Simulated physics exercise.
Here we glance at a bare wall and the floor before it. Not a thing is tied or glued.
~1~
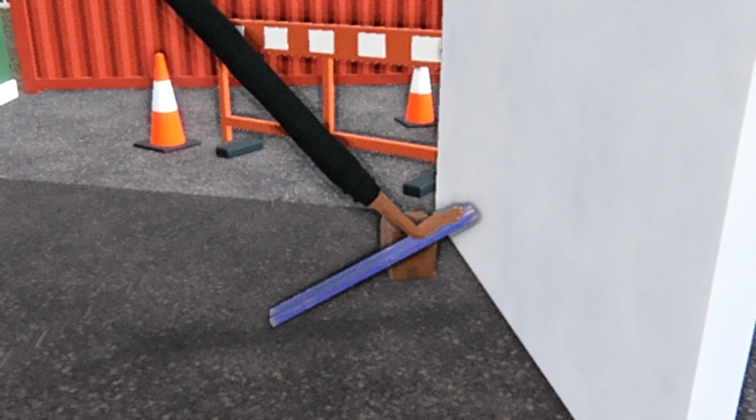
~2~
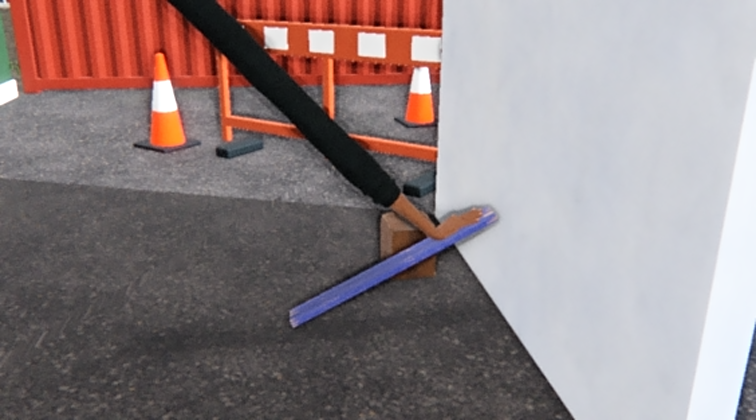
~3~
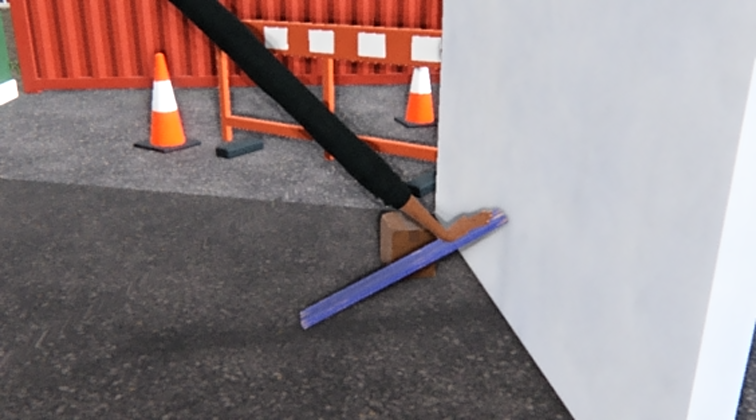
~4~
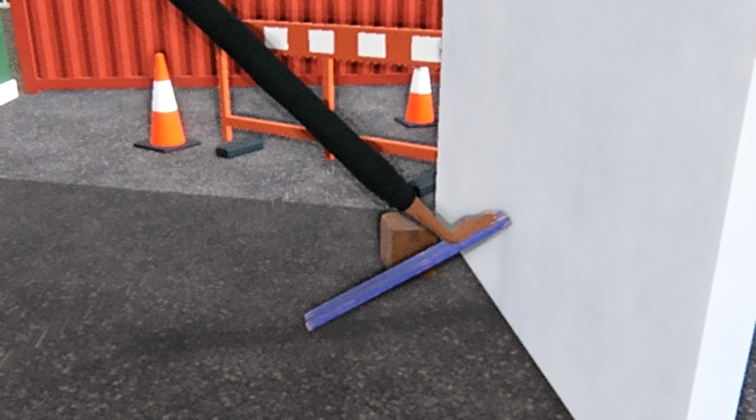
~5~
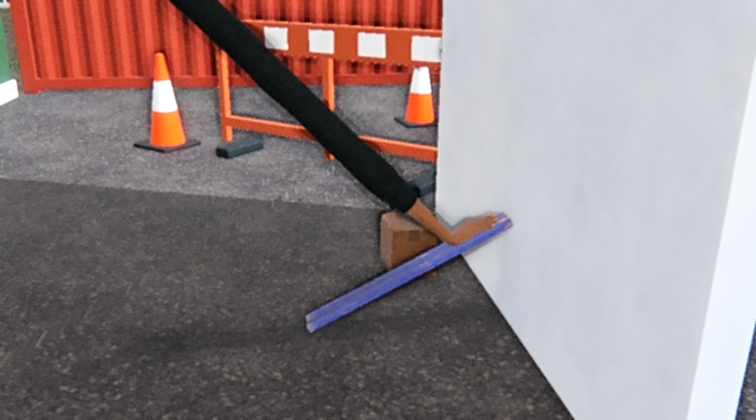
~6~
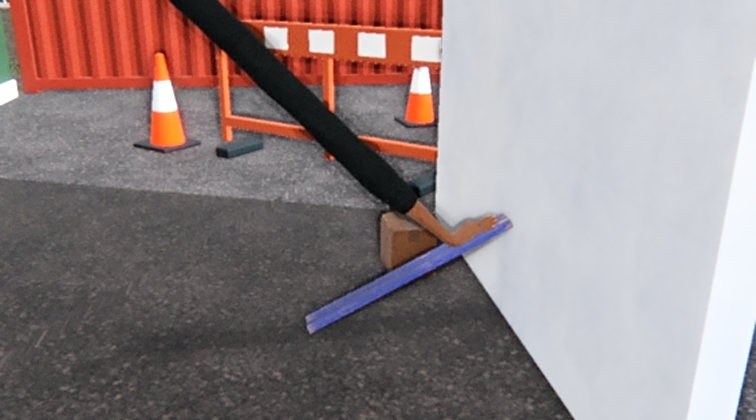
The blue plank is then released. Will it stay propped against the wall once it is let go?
No.
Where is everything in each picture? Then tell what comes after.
The first frame shows on its way; blue plank (372, 265); brown box (408, 244).
The second frame shows on its way; blue plank (392, 266); brown box (408, 244).
The third frame shows on its way; blue plank (402, 268); brown box (408, 244).
The fourth frame shows on its way; blue plank (407, 270); brown box (408, 244).
The fifth frame shows propped up under the hand; blue plank (408, 271); brown box (408, 244).
The sixth frame shows propped up under the hand; blue plank (408, 272); brown box (408, 244).
Then, 0.30 s on from there, blue plank leaning 13° more than when let go near (399, 294).
Then, 0.40 s on from there, blue plank leaning 27° more than when let go near (393, 320).
Then, 0.60 s on from there, blue plank resting near (395, 320).
In the end, moved from the start, blue plank; brown box unmoved. At the end, from the last picture's camera, blue plank near (393, 319). The plank slips out.
